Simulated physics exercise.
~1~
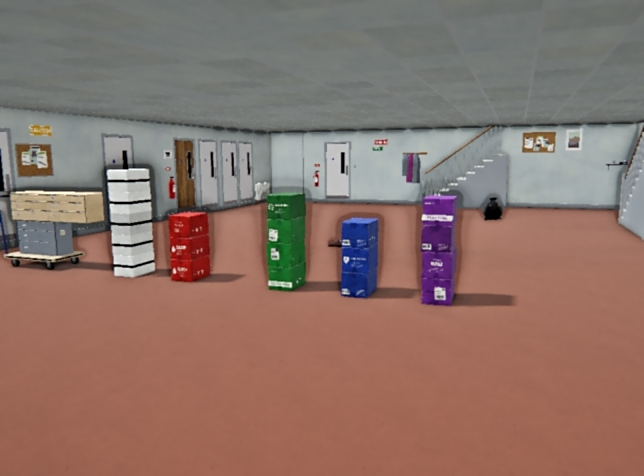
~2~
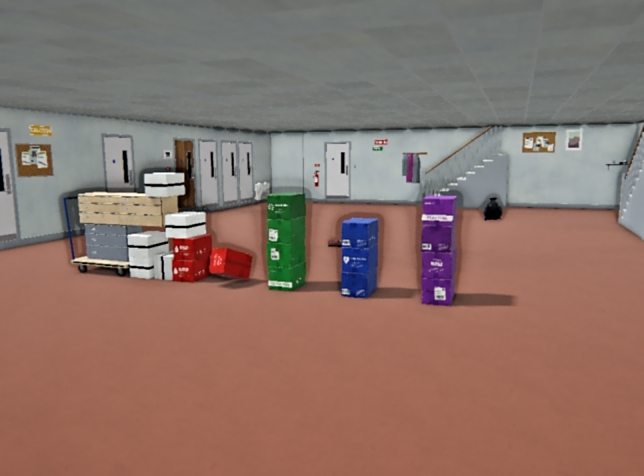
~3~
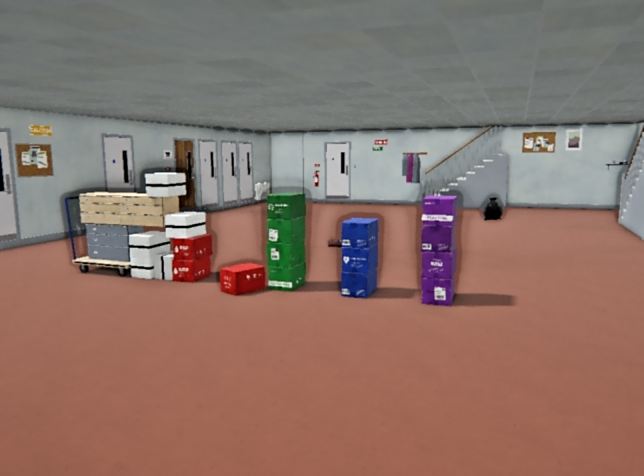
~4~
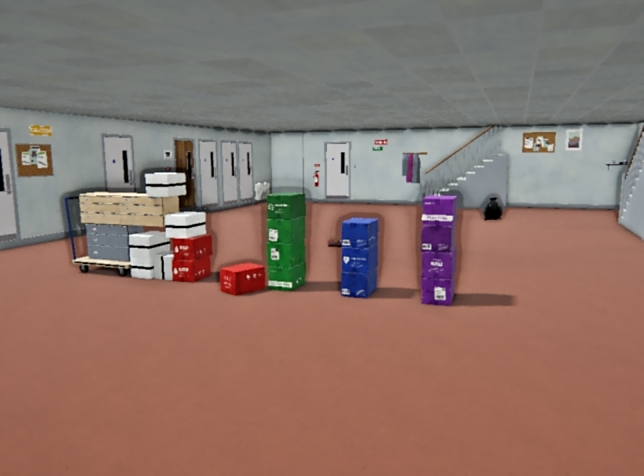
A loaded trolley rolled right into the tall white stack of boxes, which broke apart against the red pile and knocked its top box onto the floor, where it ended upside down beside the green stack, while the green, blue and purple stacks stayed standing.
